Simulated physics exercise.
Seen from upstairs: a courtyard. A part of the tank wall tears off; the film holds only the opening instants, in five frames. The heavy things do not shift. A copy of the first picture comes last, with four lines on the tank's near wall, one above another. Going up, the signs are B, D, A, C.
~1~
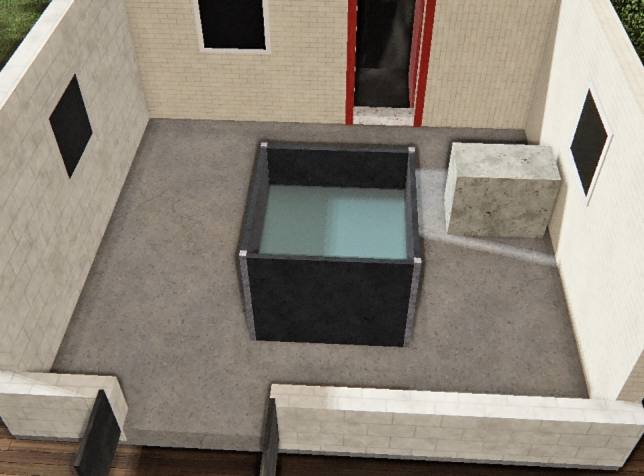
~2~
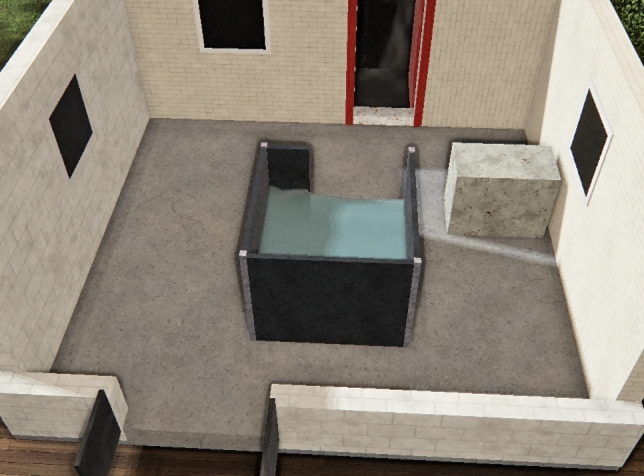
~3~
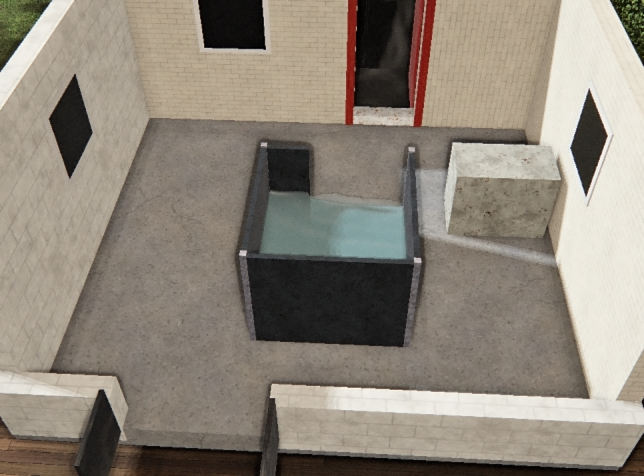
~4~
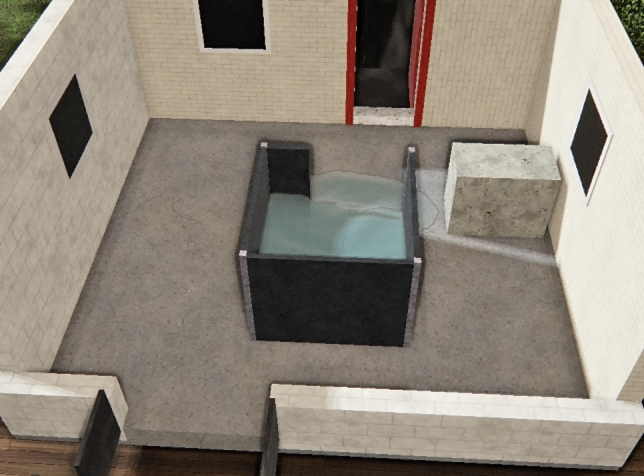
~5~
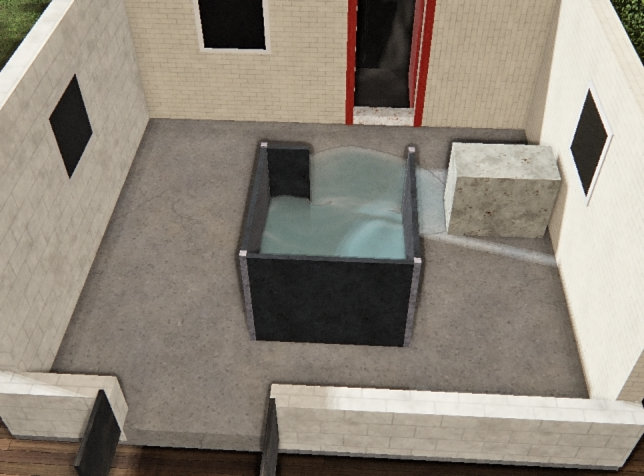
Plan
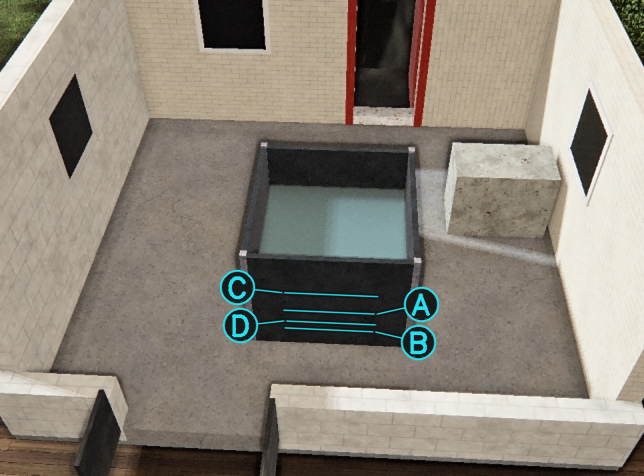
Water pours from a dark tank in a walled yard after part of its back opens.
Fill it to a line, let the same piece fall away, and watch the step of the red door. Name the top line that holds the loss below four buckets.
Go for D.
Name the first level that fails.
A.
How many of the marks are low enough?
Two.
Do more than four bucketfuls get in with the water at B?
No.
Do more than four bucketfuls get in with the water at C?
Yes.
In cyan, A at (329, 312); B at (329, 329); C at (330, 294); D at (329, 322); from the bottom up B, D, A, C.
With A, about 8 bucketfuls get in.
With B, nothing gets over.
With C, dozens of bucketfuls pour in.
With D, a bucket or two gets in.
